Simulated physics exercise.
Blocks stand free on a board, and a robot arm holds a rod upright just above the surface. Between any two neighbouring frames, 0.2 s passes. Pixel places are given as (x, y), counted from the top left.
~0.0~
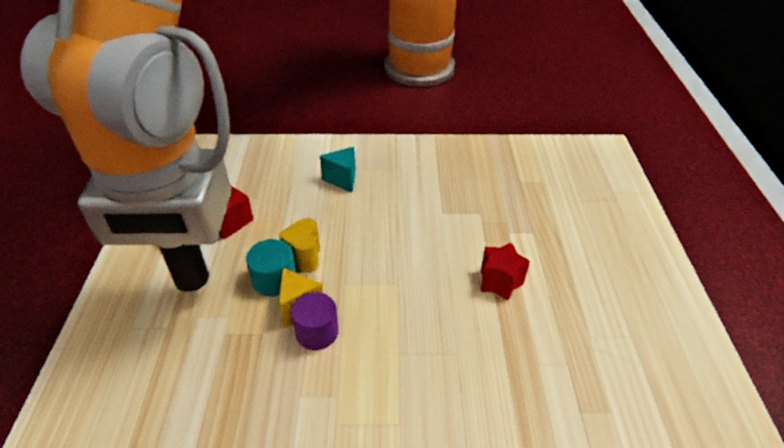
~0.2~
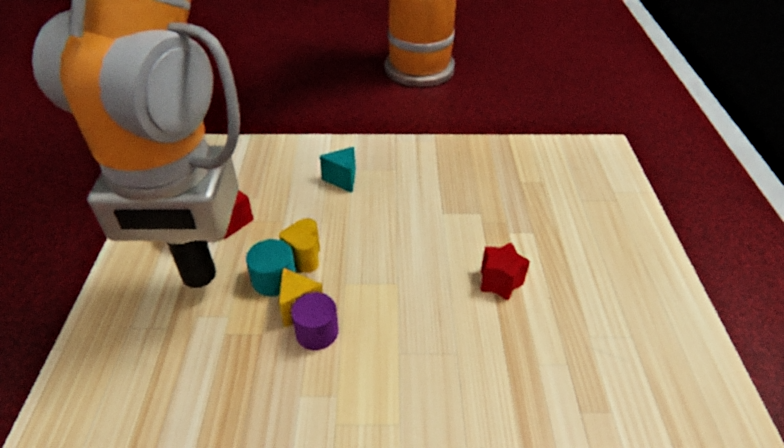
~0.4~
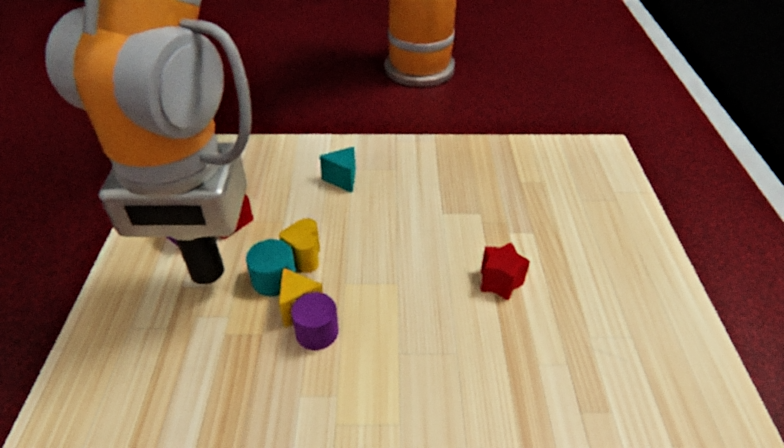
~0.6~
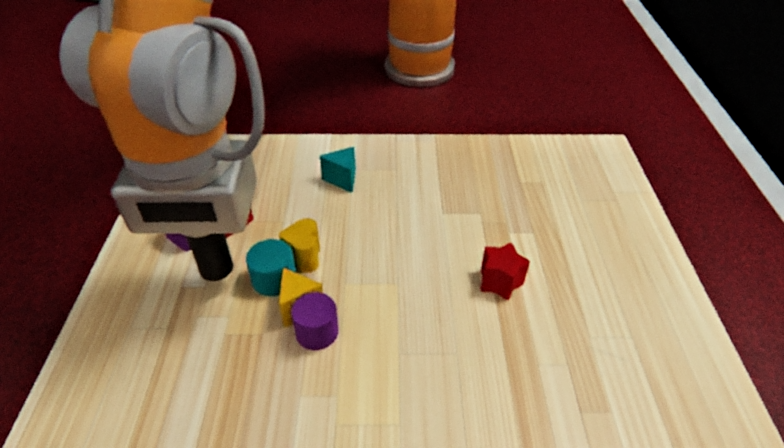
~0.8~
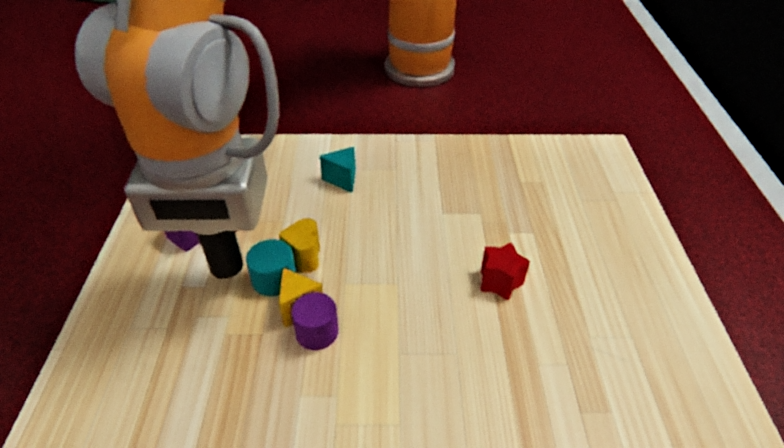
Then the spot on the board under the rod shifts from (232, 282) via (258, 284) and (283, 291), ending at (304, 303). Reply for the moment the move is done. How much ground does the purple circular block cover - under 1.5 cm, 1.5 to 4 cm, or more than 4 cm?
That block covers short of 1.5 cm.
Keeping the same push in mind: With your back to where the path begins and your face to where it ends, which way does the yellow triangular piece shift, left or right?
The shift is leftward.
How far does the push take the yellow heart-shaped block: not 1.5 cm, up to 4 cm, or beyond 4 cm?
It travels between 1.5 and 4 cm.
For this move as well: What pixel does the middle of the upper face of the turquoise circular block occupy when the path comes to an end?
Answer: (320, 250).
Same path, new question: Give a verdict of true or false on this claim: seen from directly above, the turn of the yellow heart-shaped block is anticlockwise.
True - the claim holds.
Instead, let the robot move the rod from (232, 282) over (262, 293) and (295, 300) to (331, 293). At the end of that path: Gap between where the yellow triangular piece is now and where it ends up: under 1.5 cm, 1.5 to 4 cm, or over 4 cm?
Range: Over 4 cm.
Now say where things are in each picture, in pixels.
Lower end of the rod at (192, 279), tops of blocks, turquoise circular block at (269, 255), yellow triangular piece at (295, 285), yellow heart-shaped block at (301, 233), purple circular block at (314, 309), in the first frame.
Rod at (199, 275), blocks as before, in the second frame.
Rod at (208, 272), blocks as before, in the third frame.
Rod at (217, 269), blocks as before, in the fourth frame.
Rod at (227, 267), turquoise circular block at (269, 255), yellow triangular piece at (295, 285), yellow heart-shaped block at (301, 233), purple circular block at (314, 309), in the fifth frame.
The first path, step by step. Halfway along, rod at (268, 272); turquoise circular block at (305, 250); yellow triangular piece at (316, 276), turned 65° clockwise; yellow heart-shaped block at (318, 223), turned 20° anticlockwise; purple circular block at (315, 312).
At the end, rod at (302, 287); turquoise circular block at (320, 250); yellow triangular piece at (337, 278), turned 90° clockwise; yellow heart-shaped block at (320, 221), turned 30° anticlockwise; purple circular block at (315, 312).
